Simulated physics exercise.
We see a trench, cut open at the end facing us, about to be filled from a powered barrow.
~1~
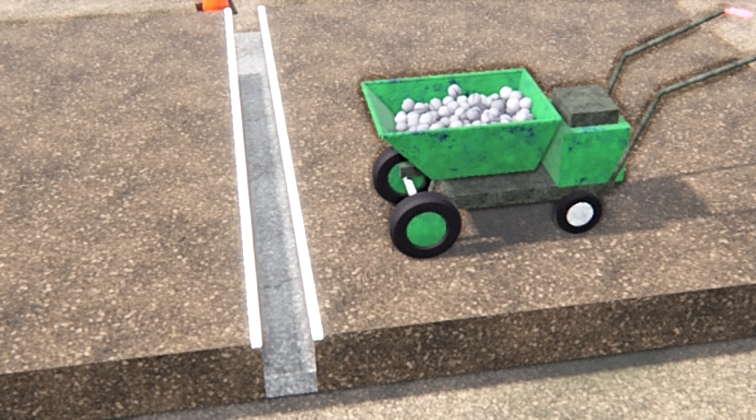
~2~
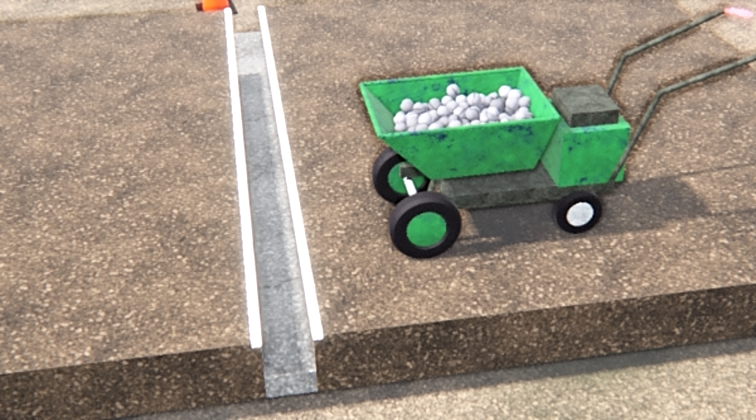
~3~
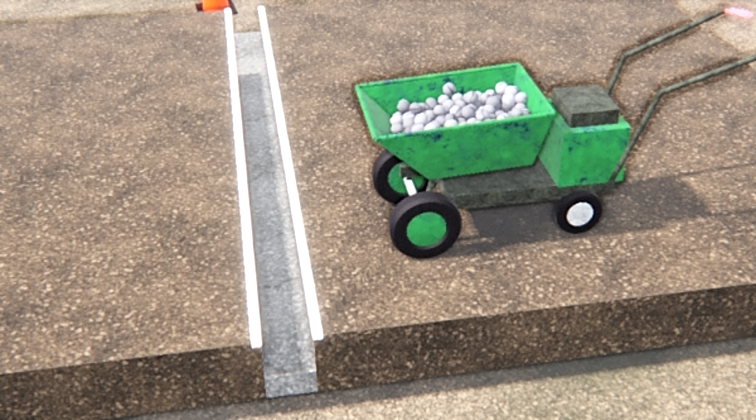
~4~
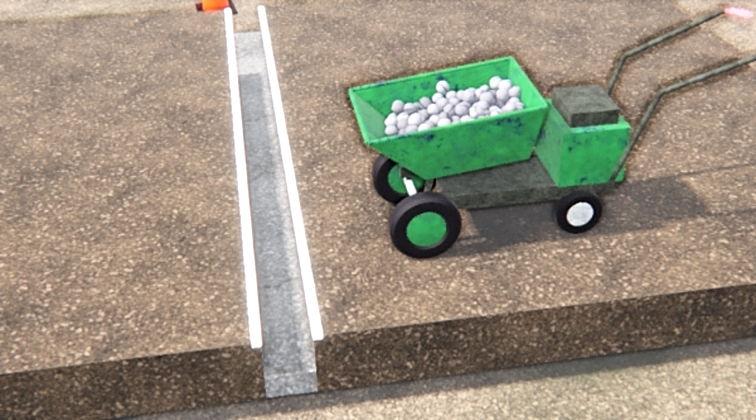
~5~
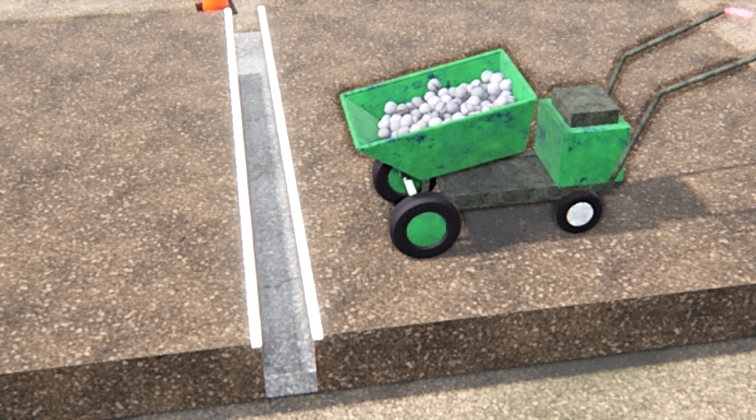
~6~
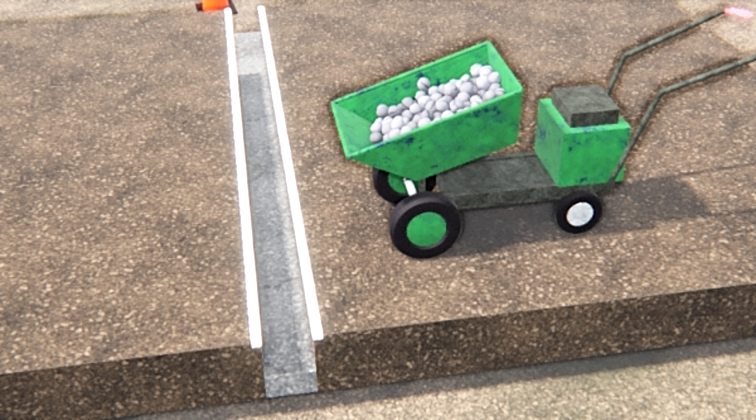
Beside a narrow trench, a green barrow's skip of pale round cobbles gradually tilts left.
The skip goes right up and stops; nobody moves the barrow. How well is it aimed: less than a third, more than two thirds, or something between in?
The trench takes more than two thirds.
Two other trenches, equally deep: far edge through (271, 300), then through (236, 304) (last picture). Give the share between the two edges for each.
About 50 and 90 per cent.
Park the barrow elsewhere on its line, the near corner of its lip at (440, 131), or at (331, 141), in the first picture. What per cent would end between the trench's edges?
The first gives 30 %, the second 0 %.
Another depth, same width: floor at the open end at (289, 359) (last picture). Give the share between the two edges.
Roughly 60 in a hundred.
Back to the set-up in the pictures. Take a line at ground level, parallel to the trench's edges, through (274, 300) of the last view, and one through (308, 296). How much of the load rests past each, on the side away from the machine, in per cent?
About 30 and 80 per cent.
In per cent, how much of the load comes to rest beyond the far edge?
Some 5 per cent.
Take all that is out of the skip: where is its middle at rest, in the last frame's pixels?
Roughly at (276, 260).
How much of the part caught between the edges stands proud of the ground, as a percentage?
Roughly 10 in a hundred.
Soon, skip tipped steeply; all in the skip.
A while on, skip tipped right over; about two thirds in the skip; a stray few short of the trench; about a third in or heaped over the trench; a stray few beyond it; a stray few falling.
Towards the end, skip tipped right over; about a quarter in the skip; a stray few short of the trench; most in or heaped over the trench; a small part beyond it.
Finally, skip tipped right over; about a quarter in the skip; a stray few short of the trench; most in or heaped over the trench; a small part beyond it.
